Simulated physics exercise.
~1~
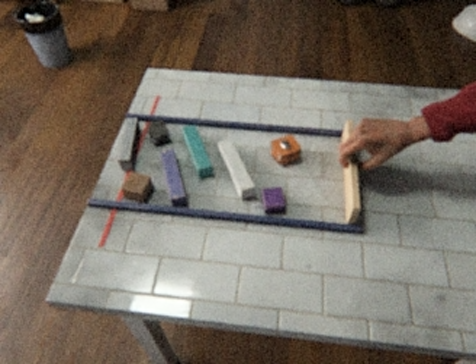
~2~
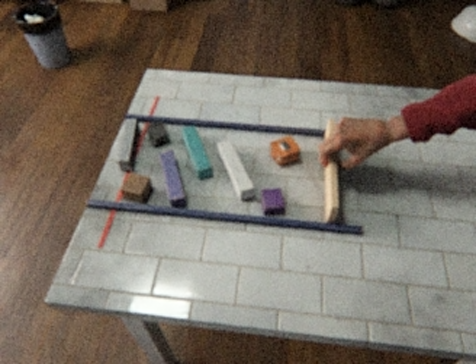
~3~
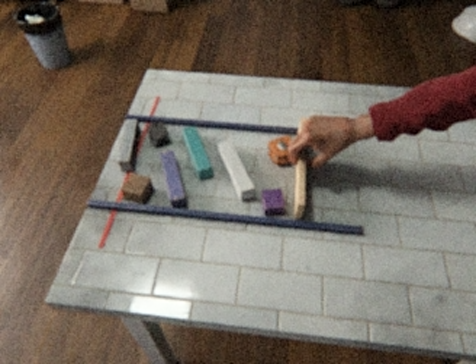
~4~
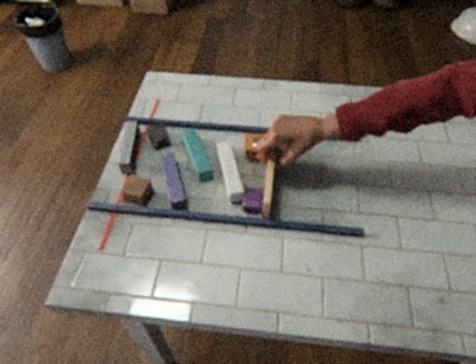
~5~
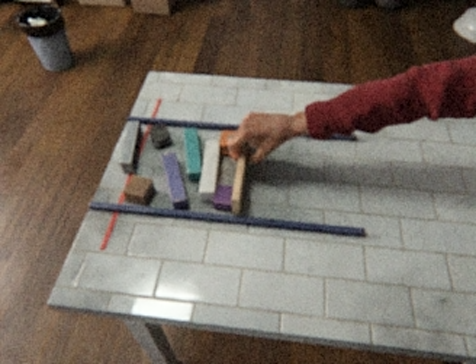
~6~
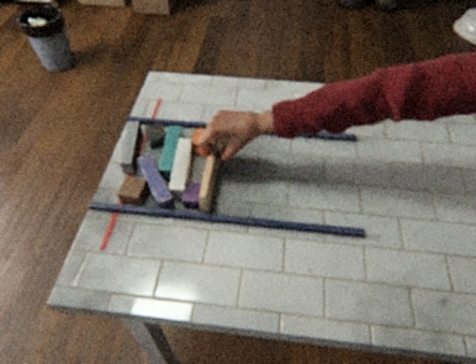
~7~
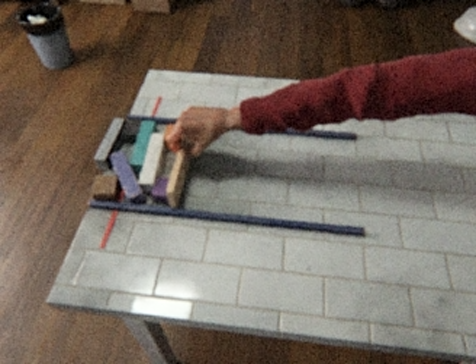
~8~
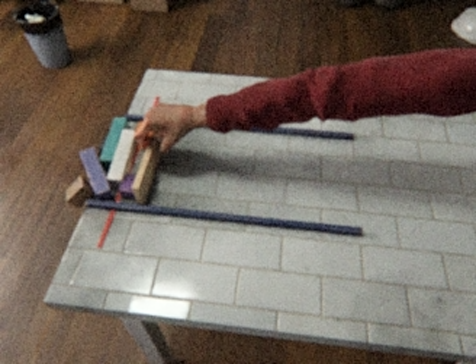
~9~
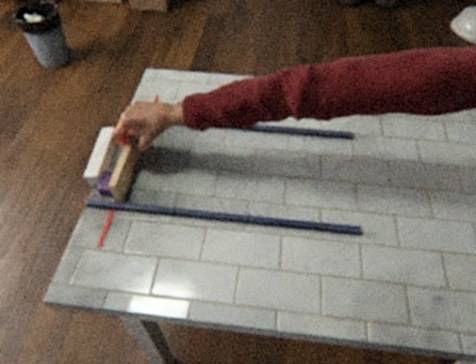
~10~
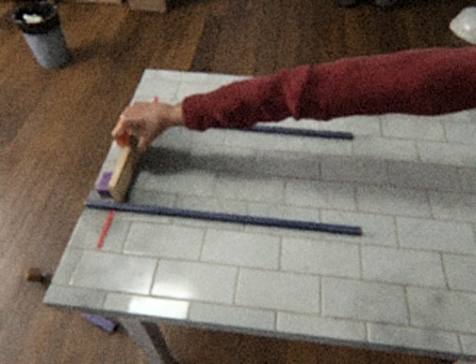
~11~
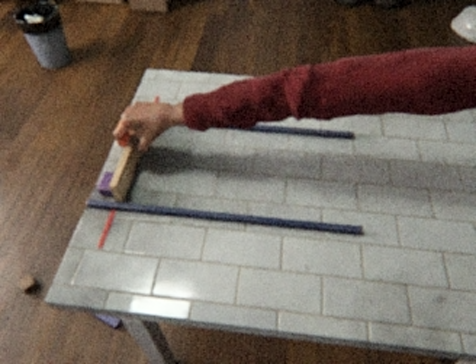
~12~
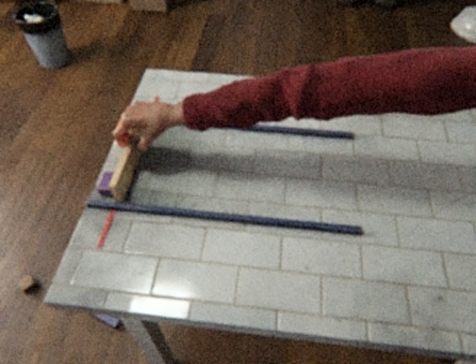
A wooden board, pushed left by a hand between two dark rails, gathered up scattered sticks and blocks and shoved most of them off the table's end, stopping near the red tape with a purple block still perched at the edge.
